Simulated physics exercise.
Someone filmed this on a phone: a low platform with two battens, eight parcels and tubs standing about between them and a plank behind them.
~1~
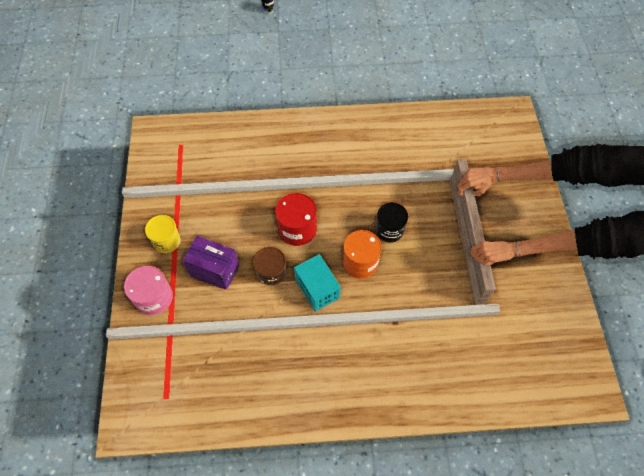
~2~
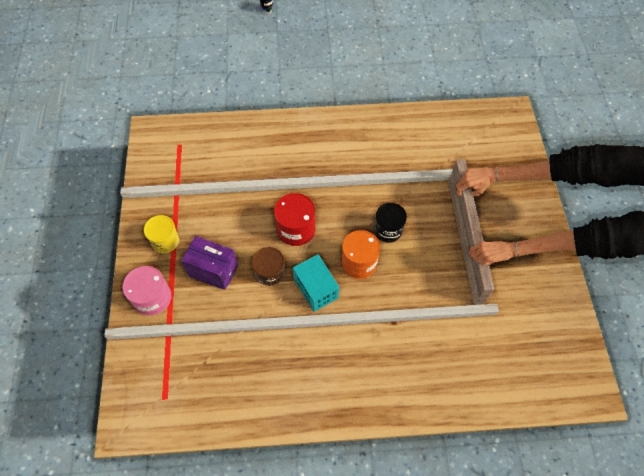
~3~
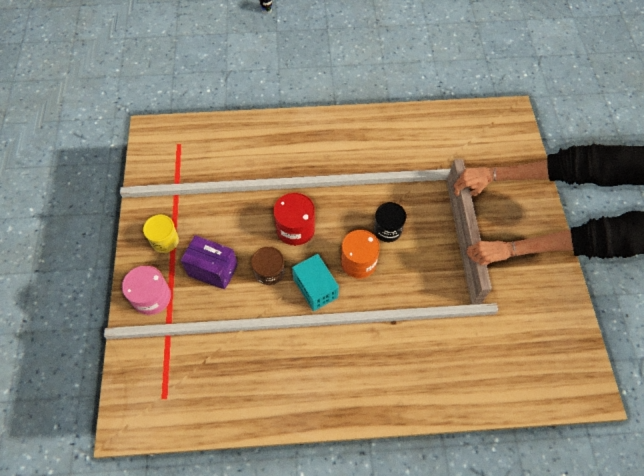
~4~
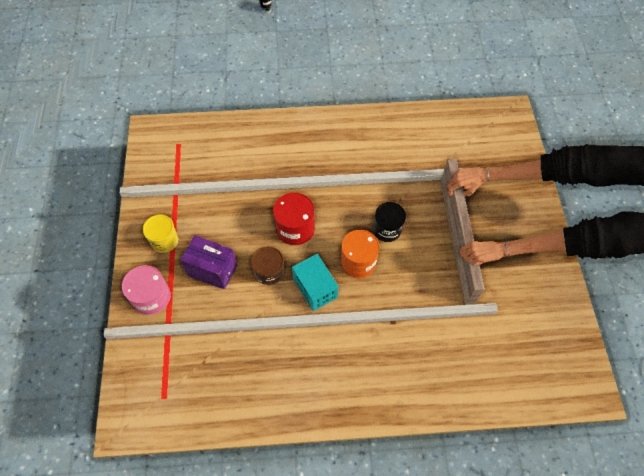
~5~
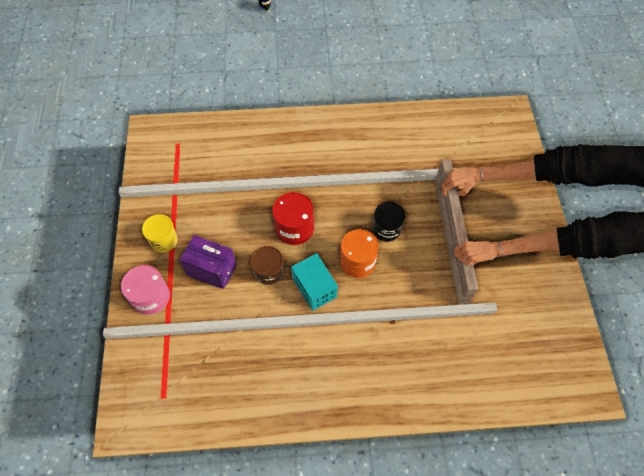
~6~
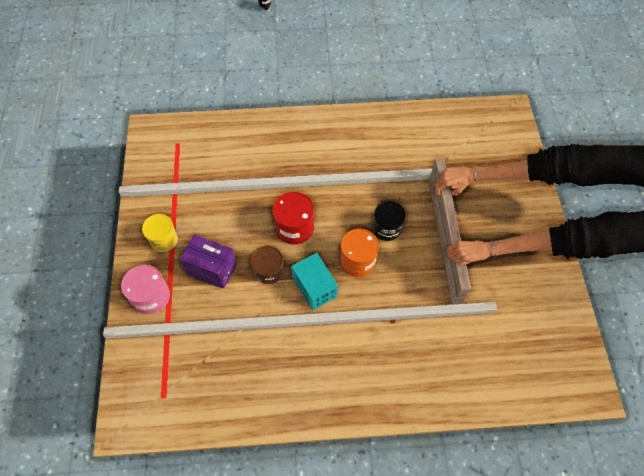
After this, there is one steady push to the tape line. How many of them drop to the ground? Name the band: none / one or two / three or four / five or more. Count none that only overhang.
In the end, the drop-off count sits at one or a two.
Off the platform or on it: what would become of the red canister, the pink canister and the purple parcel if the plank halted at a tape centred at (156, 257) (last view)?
The red canister holds on, the pink canister comes down, the purple parcel tumbles off.
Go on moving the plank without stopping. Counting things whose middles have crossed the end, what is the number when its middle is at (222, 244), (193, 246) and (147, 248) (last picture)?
First 0, then 1, then 4.
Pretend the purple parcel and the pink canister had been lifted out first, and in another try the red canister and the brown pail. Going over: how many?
That makes 0 fallen, then 0 fallen in the other try.
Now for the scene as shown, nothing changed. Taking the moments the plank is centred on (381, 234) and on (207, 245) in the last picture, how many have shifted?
In order, the tallies are 1 and 8.
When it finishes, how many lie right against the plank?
Total: 4.
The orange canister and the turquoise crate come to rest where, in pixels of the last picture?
Near (148, 276) and (144, 309).
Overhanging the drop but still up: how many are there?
That adds up to 3.
Early on, none off yet; pink canister at rest near (146, 290); yellow pail at rest near (161, 234); purple parcel at rest near (209, 262).
A while later, none off yet; pink canister at rest near (146, 290); yellow pail at rest near (161, 234); purple parcel travelled a little near (203, 262).
Further along, none off yet; pink canister travelled a little near (134, 294); yellow pail travelled about its own width near (149, 222); purple parcel travelled about its own width near (149, 255).
Finally, the number that fall off is one or two; lost, pink canister.
